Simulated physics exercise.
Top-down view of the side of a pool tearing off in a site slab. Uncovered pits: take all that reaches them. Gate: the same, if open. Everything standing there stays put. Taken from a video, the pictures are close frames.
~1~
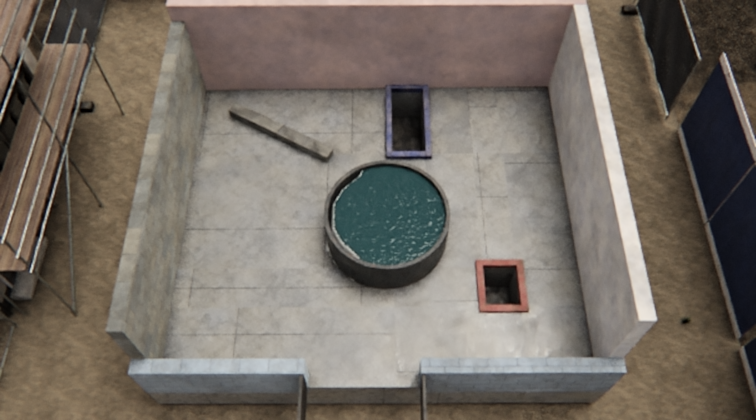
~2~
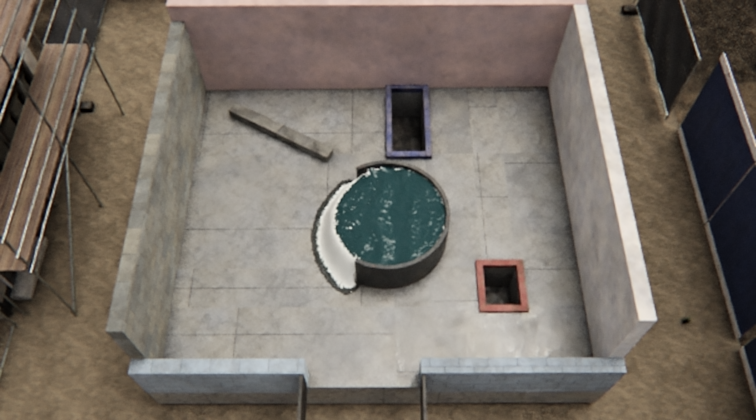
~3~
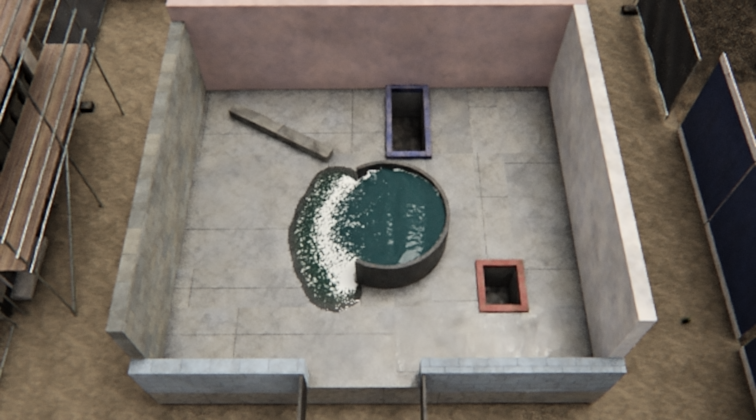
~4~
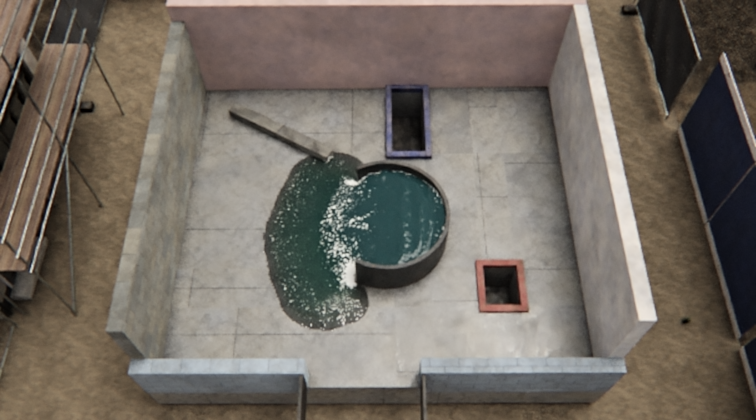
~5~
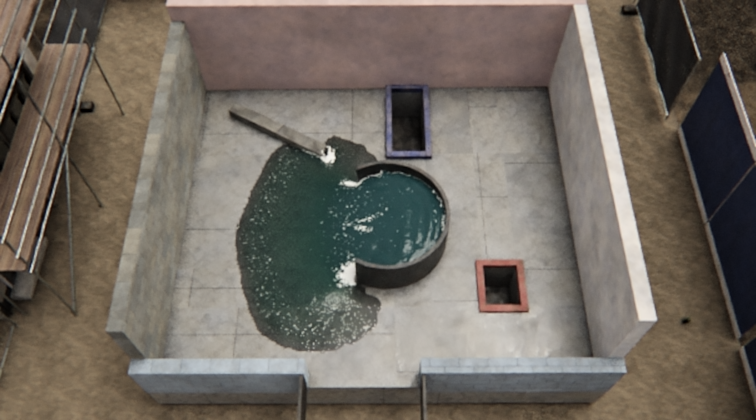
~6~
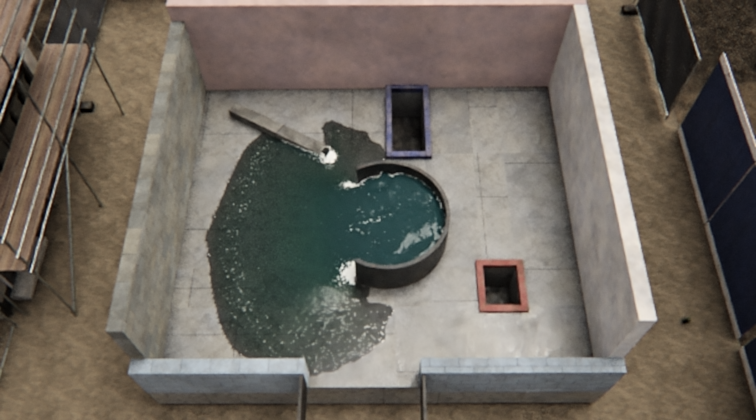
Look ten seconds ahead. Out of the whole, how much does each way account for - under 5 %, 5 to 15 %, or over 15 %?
At the end, the gate is going to fail to land outside five to fifteen per cent; the blue pit is going to fail to get to five per cent; the red pit is going to fail to get to five per cent.
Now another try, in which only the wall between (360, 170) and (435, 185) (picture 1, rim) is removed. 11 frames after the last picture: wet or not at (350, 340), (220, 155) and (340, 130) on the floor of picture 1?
First point spared, second point spared, third point swamped.
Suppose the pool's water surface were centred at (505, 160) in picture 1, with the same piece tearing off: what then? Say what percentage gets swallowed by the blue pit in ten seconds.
Blue: 14 %.
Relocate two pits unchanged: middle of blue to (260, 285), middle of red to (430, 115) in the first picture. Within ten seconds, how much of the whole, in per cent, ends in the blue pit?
Share for blue: 25 in a hundred.
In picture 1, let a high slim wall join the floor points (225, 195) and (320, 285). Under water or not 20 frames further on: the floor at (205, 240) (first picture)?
Soaked.
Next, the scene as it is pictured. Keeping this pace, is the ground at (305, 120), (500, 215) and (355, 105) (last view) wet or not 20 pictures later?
Taking them in the order given: Swamped, then spared, then swamped.
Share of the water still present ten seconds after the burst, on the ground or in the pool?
Estimate: 90 %.
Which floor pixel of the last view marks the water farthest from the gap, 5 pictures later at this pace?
Farthest reach: (207, 95).
A moment on, water covers 40 % of the floor; the gate 0 %, the blue pit 0 %, the red pit 0 %.
Next, water covers 40 % of the floor; the gate 1 %, the blue pit 0 %, the red pit 0 %.
Then, water covers 50 % of the floor; the gate 1 %, the blue pit 0 %, the red pit 0 %.
Later, water covers 70 % of the floor; the gate 3 %, the blue pit 1 %, the red pit 1 %.
In the end, water covers 85 % of the floor; the gate 7 %, the blue pit 1 %, the red pit 1 %.
